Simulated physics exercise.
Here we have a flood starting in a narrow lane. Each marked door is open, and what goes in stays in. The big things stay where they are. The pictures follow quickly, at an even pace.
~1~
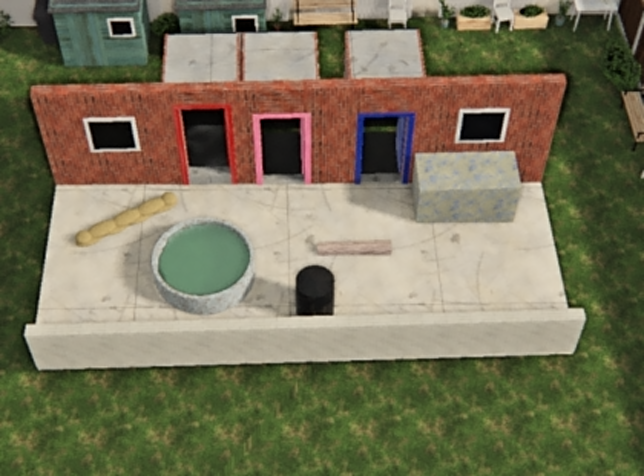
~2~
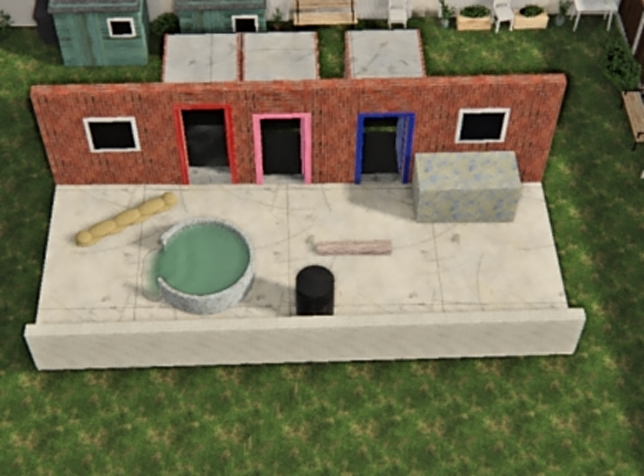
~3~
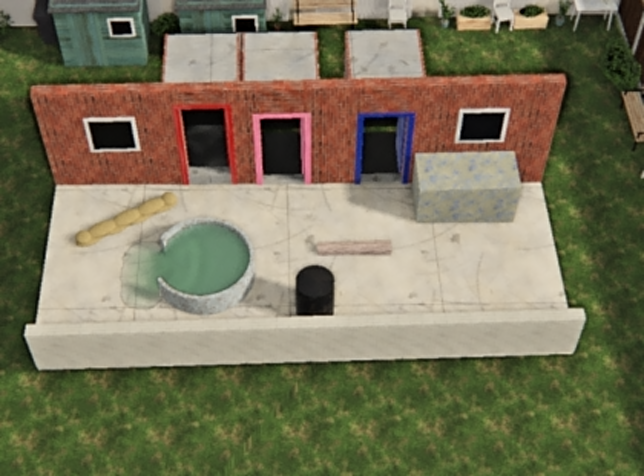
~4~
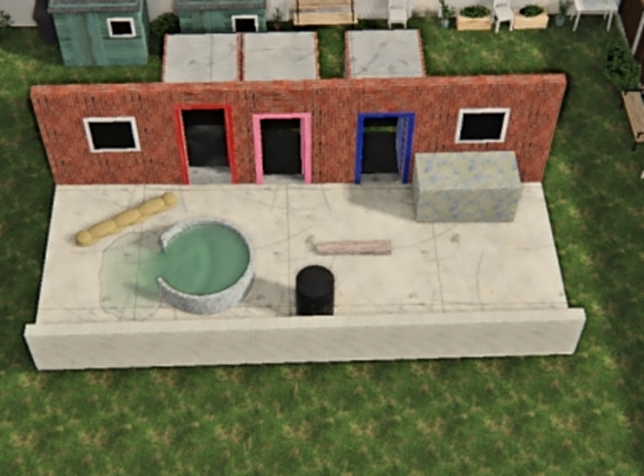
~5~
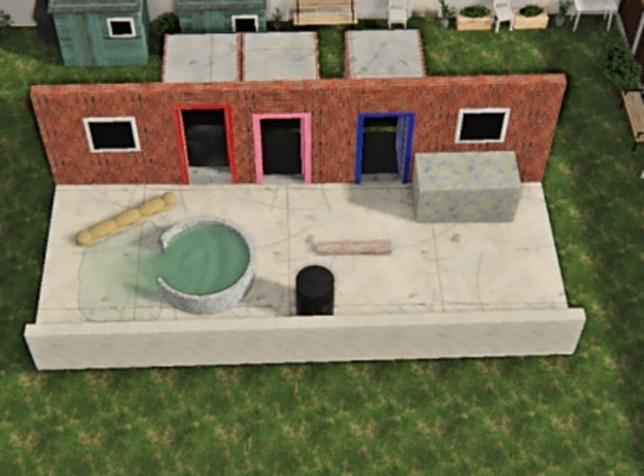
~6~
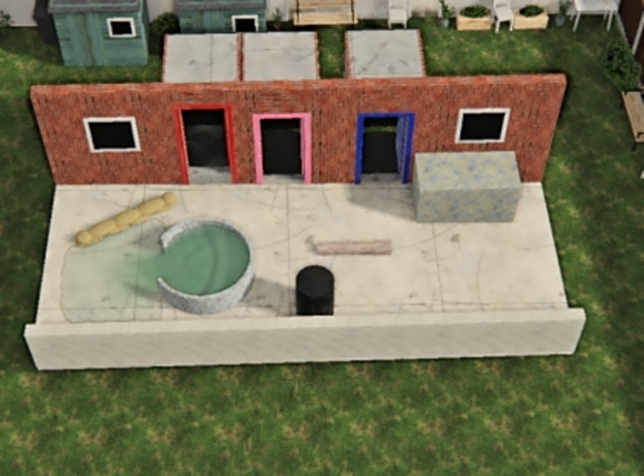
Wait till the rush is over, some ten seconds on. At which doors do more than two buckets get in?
The red door stays under that; the pink door stays under that; the blue door stays under that.
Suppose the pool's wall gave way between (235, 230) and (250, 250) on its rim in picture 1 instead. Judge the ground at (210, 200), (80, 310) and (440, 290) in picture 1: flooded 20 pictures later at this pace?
As listed: Clear, free of water, wet.
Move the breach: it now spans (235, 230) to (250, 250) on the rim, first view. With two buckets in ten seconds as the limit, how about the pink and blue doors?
My reading: Pink door passes that mark, blue door takes more.
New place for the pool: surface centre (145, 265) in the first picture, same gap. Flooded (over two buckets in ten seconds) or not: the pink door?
One by one: Pink door keeps below it.
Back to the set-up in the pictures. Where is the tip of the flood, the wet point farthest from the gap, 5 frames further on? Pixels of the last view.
Roughly at (47, 341).
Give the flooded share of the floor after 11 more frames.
Some 20 per cent.
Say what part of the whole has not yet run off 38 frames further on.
Close to 52 %.
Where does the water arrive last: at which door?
The blue one.
A moment on, water covers 15 % of the floor; the red door not reached, the pink door not reached, the blue door not reached.
Next, water covers 20 % of the floor; the red door not reached, the pink door not reached, the blue door not reached.
Then, water covers 20 % of the floor; the red door not reached, the pink door not reached, the blue door not reached.
Later, water covers 25 % of the floor; the red door wet at the sill, nothing in, the pink door wet at the sill, nothing in, the blue door not reached.
In the end, water covers 30 % of the floor; the red door wet at the sill, nothing in, the pink door wet at the sill, nothing in, the blue door wet at the sill, nothing in.
